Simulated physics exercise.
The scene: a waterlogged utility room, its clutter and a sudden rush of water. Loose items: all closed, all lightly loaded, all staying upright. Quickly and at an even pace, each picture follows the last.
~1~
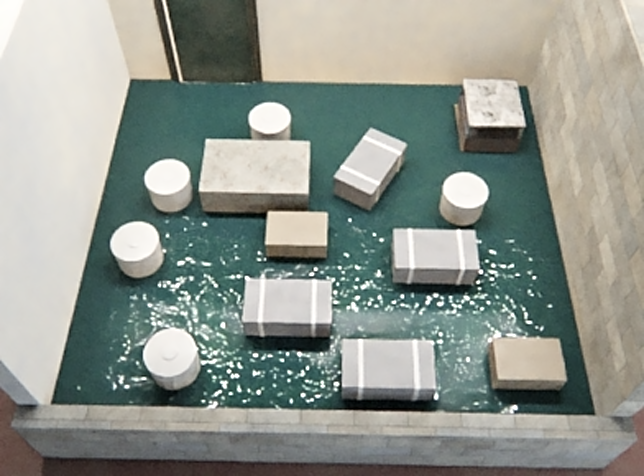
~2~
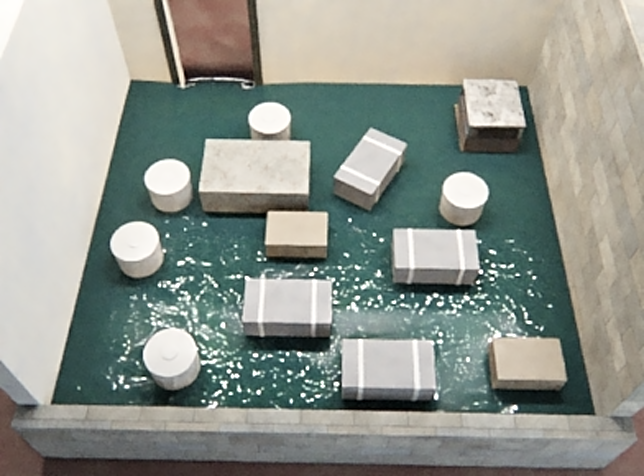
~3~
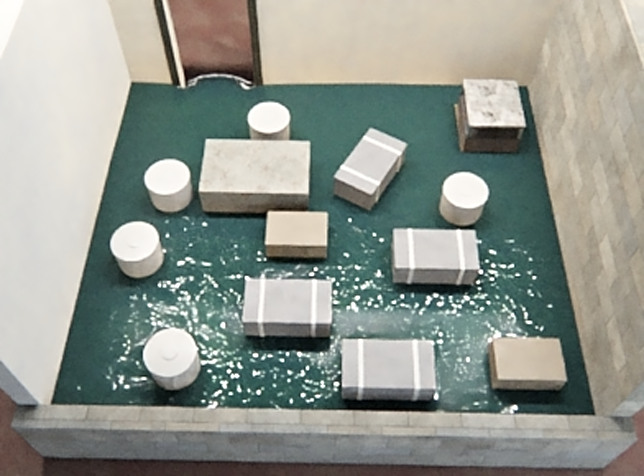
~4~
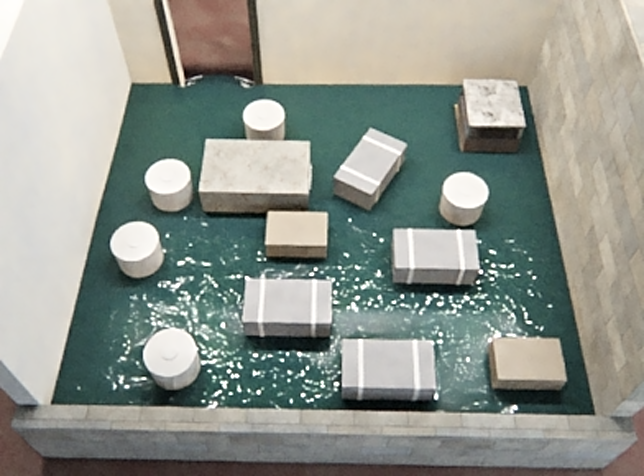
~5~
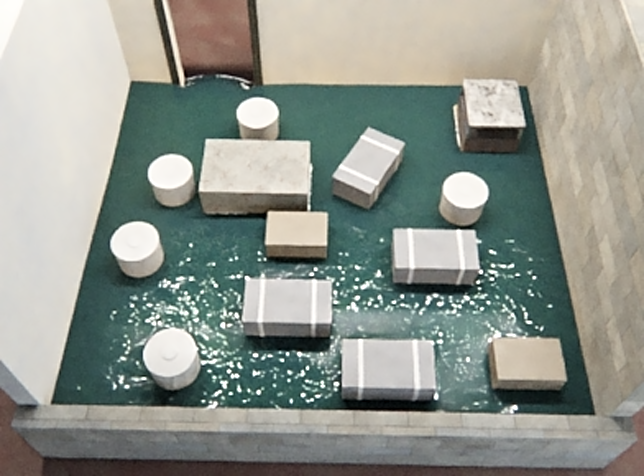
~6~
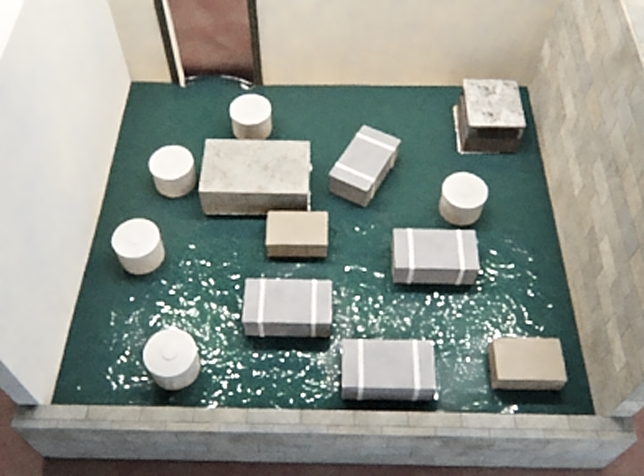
The dark panel in the back doorway gives way to a reddish-brown opening, with water rippling at its foot, while tubs and boxes sit still on the green floor. Then the rearmost white tub drifts slightly left, and another on the left edges toward the back wall as most items barely move.
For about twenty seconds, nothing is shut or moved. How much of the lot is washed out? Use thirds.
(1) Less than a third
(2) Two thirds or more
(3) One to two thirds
Answer: 3.
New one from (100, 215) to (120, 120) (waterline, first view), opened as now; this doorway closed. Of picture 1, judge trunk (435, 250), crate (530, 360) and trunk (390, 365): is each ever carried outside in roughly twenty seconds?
Object one: Remains; object two: Remains; object three: Remains.
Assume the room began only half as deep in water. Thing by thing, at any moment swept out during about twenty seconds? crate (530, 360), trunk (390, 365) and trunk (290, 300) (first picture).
Log - object 1: Still there; object 2: Still there; object 3: Still there.
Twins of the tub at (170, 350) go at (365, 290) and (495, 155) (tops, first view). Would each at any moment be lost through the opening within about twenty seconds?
Taking them in order, the first is remaining and the second is remaining.
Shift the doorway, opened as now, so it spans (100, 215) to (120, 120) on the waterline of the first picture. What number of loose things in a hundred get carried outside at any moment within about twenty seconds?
Roughly 60 in a hundred.
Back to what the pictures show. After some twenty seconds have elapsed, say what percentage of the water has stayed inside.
Near 54 per cent.
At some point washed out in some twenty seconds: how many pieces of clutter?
It adds up to 4.
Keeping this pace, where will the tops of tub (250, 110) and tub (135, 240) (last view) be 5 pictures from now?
Near (217, 70) and (131, 192).
A moment on, 0 of 11 are out; 11 afloat.
Next, 3 of 11 are out; 8 afloat.
Later, 4 of 11 are out; 7 afloat.
In the end, 4 of 11 are out; 7 afloat.
